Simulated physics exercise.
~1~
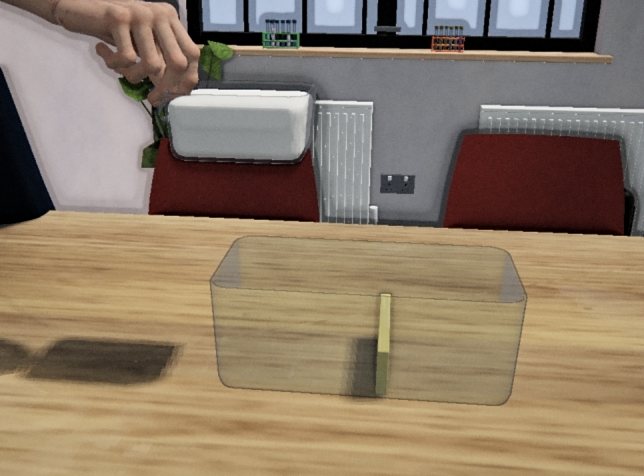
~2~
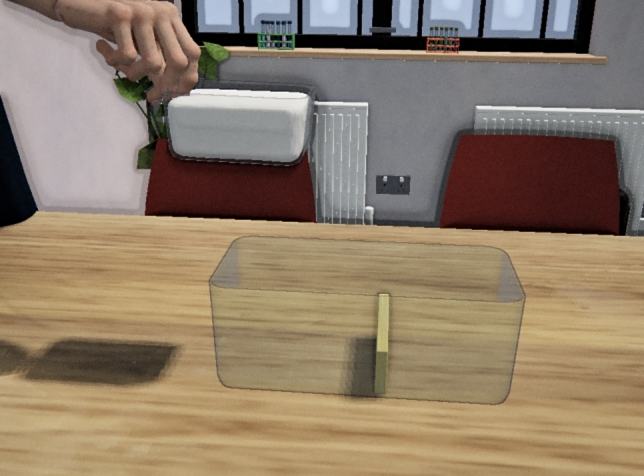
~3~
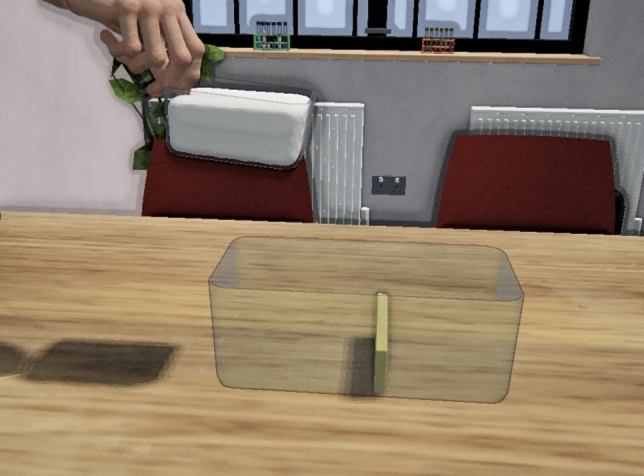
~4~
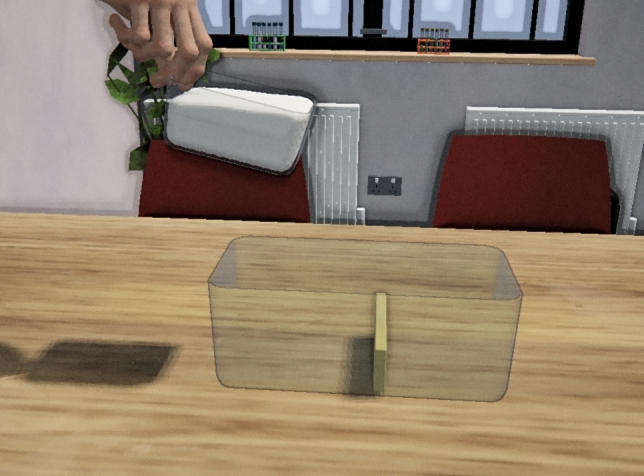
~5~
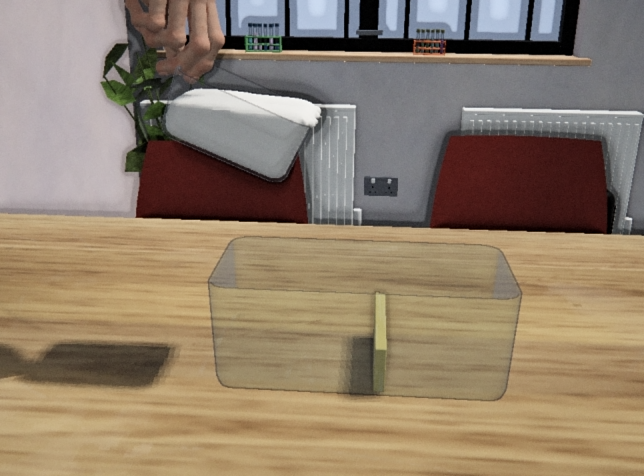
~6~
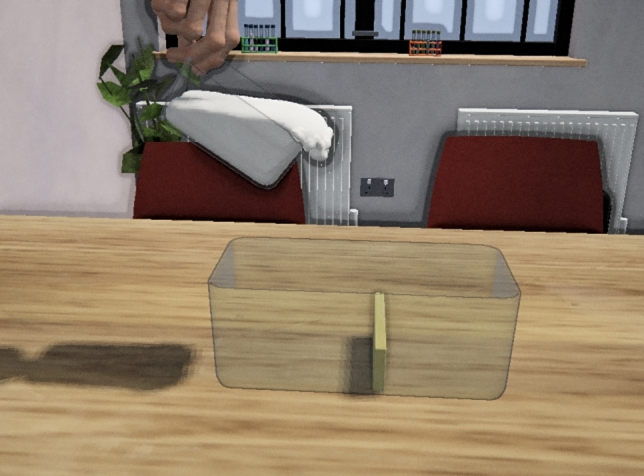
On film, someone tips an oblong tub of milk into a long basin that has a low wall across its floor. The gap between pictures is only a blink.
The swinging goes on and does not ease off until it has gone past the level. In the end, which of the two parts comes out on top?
The left one.
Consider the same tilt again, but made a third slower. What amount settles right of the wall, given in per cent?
It comes to about 45 per cent.
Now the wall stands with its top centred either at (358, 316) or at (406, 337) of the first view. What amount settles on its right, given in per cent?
In turn some 65 and 15 in a hundred.
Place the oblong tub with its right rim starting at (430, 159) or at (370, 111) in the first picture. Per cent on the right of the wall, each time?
Close to 85 % for the first start and close to 75 % for the second.
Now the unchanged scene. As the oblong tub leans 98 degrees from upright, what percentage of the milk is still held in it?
About 10 per cent.
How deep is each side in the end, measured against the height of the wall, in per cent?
On the left 30 %, on the right 20 %.
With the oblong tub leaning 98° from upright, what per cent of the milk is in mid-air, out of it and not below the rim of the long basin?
It works out to about 35 percent.
A moment on, the tilt is 98° and 10 per cent is still to pour, 28 is left of the wall and 27 right of it.
Next, the tilt is 118° and 1 per cent is still to pour, 62 is left of the wall and 31 right of it.
Then the tilt is 118° and 0 per cent is still to pour, 65 is left of the wall and 31 right of it.
Later the tilt is 118° and 0 per cent is still to pour, 65 is left of the wall and 31 right of it.
In the end 65 per cent lies left of the wall, 31 right of it and 4 outside.
